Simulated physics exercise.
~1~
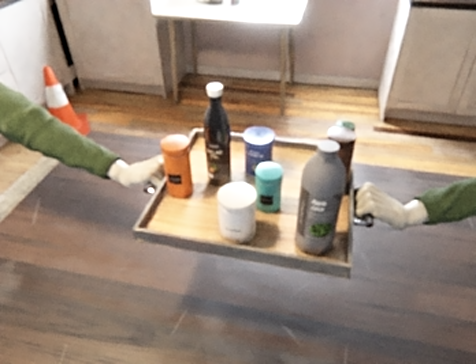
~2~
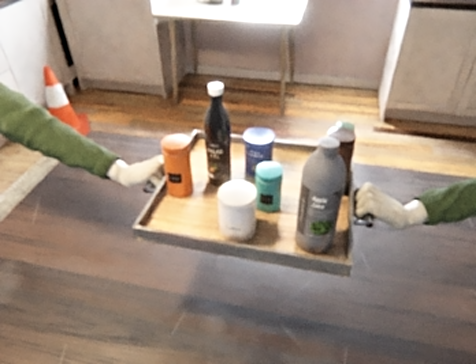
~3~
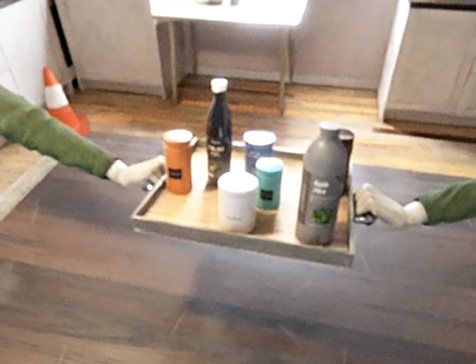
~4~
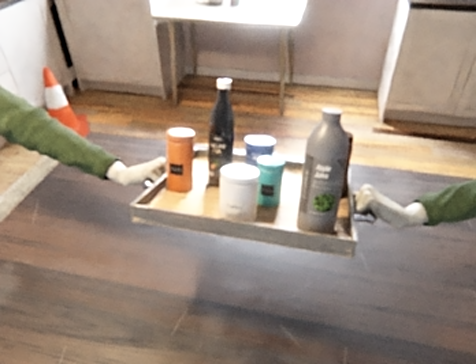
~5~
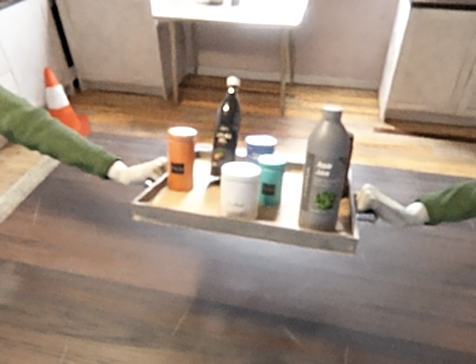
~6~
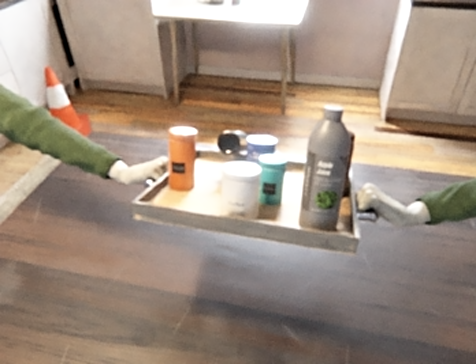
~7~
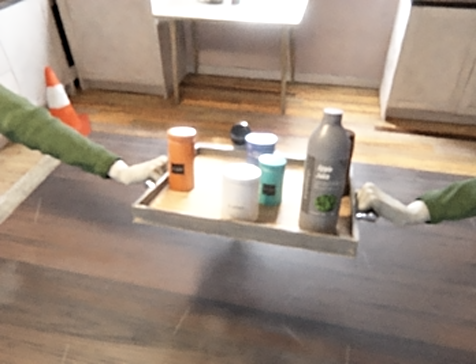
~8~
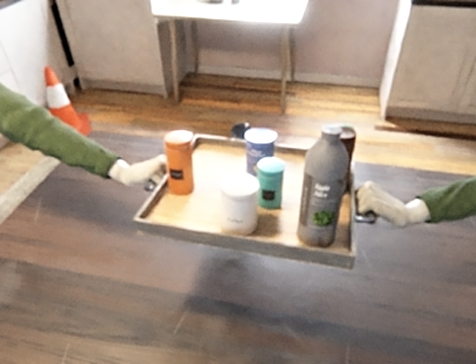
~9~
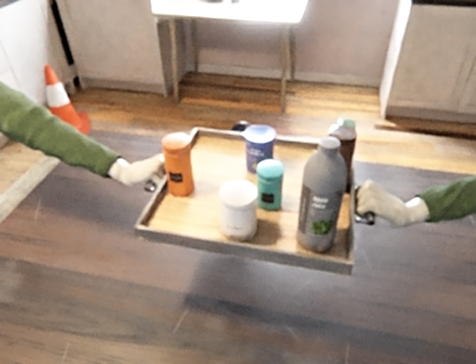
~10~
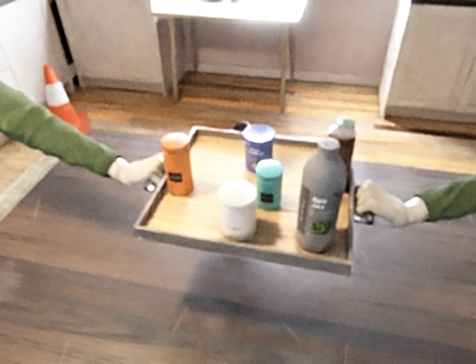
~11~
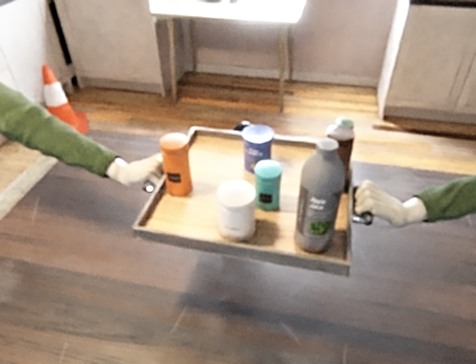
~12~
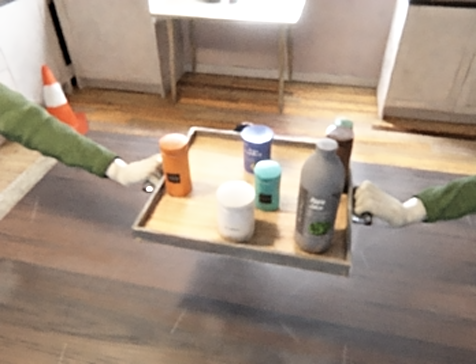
Two hands in green sleeves held a wooden tray of bottles and jars and tipped its far edge down, until the tall black bottle toppled over the far side; they then levelled the tray, with the other containers still standing on it.
